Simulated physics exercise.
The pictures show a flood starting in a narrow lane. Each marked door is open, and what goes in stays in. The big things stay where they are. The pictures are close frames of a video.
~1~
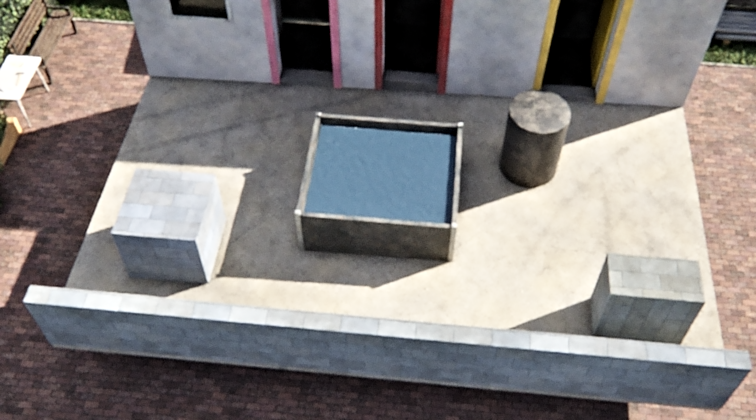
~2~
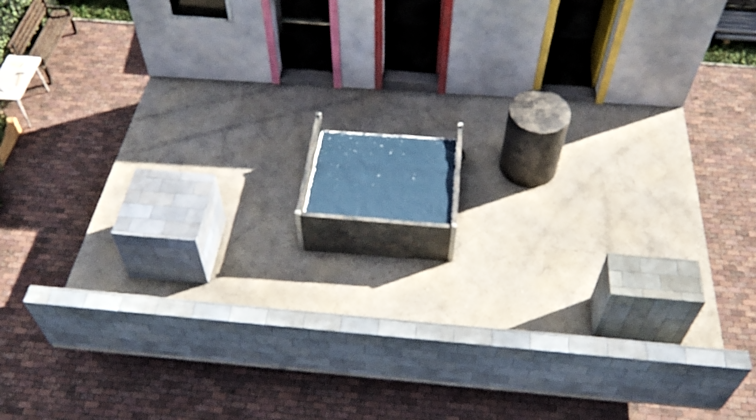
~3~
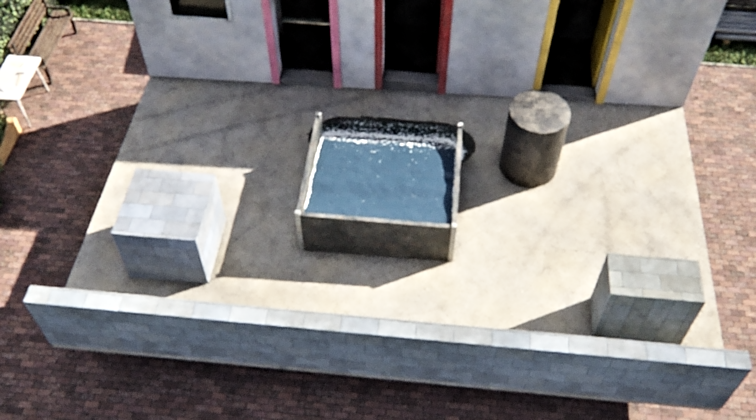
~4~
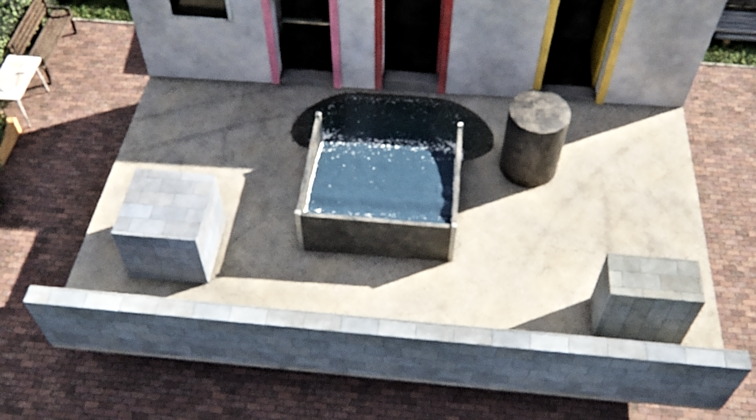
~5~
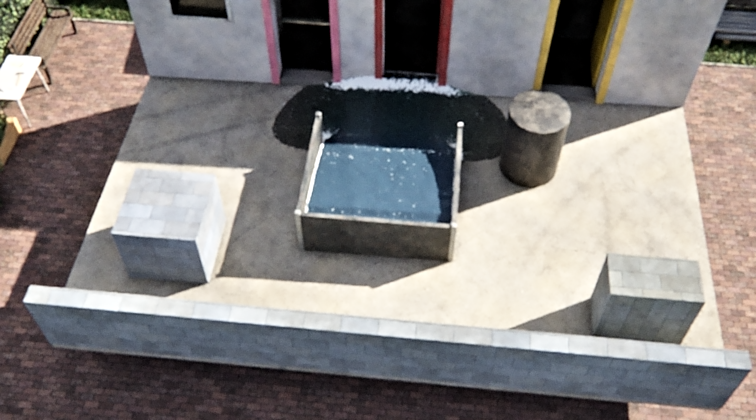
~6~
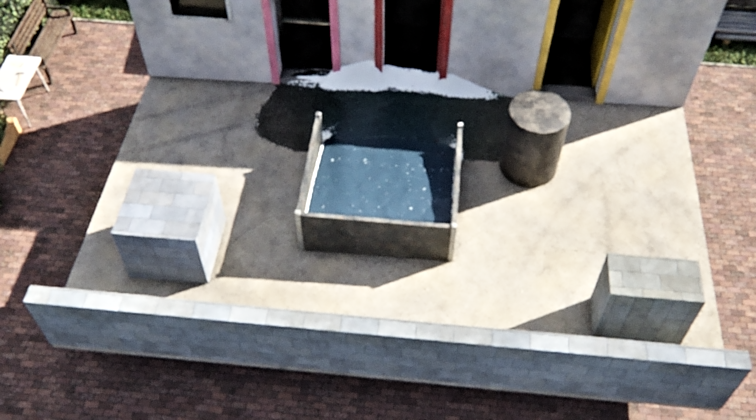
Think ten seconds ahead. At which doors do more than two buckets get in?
One by one: The yellow door admits no more than that; the red door lets in a lot; the pink door lets in a lot.
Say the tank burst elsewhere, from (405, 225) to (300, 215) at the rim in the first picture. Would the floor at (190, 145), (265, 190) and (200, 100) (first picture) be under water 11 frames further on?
As listed: Clear, not flooded, dry.
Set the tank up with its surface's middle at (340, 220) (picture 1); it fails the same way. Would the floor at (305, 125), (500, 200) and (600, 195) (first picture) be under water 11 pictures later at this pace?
In that order: Under water, free of water, clear.
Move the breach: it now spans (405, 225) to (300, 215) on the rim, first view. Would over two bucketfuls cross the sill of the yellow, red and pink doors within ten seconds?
In short: The yellow one holds, the red one stays under, the pink one keeps below it.
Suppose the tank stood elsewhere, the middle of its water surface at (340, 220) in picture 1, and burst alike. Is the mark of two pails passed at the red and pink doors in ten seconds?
My reading: Red floods; pink passes that mark.
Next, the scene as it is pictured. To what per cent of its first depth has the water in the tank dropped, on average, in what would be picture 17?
Close to 26 %.
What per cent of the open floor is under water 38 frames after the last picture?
Close to 45 %.
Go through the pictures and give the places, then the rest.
The open tank at (383, 171) is whole and still, in the first picture.
The front is at (461, 158), out from the gap on the open tank's far side, in the second picture.
The front is at (466, 138), out from the gap on the open tank's far side, in the third picture.
The front is at (486, 134), out from the gap on the open tank's far side, in the fourth picture.
The front is at (305, 93), out from the gap on the open tank's far side, in the fifth picture.
Water pours out on the open tank's far side and has run to (285, 84), in the sixth picture.
A moment on, water covers 20 % of the floor; the yellow door wet at the sill, nothing in, the red door far over two buckets in, the pink door over two buckets in.
Next, water covers 35 % of the floor; the yellow door wet at the sill, nothing in, the red door far over two buckets in, the pink door over two buckets in.
Then, water covers 45 % of the floor; the yellow door wet at the sill, nothing in, the red door far over two buckets in, the pink door far over two buckets in.
Later, water covers 45 % of the floor; the yellow door wet at the sill, nothing in, the red door far over two buckets in, the pink door far over two buckets in.
In the end, water covers 45 % of the floor; the yellow door wet at the sill, nothing in, the red door far over two buckets in, the pink door far over two buckets in.
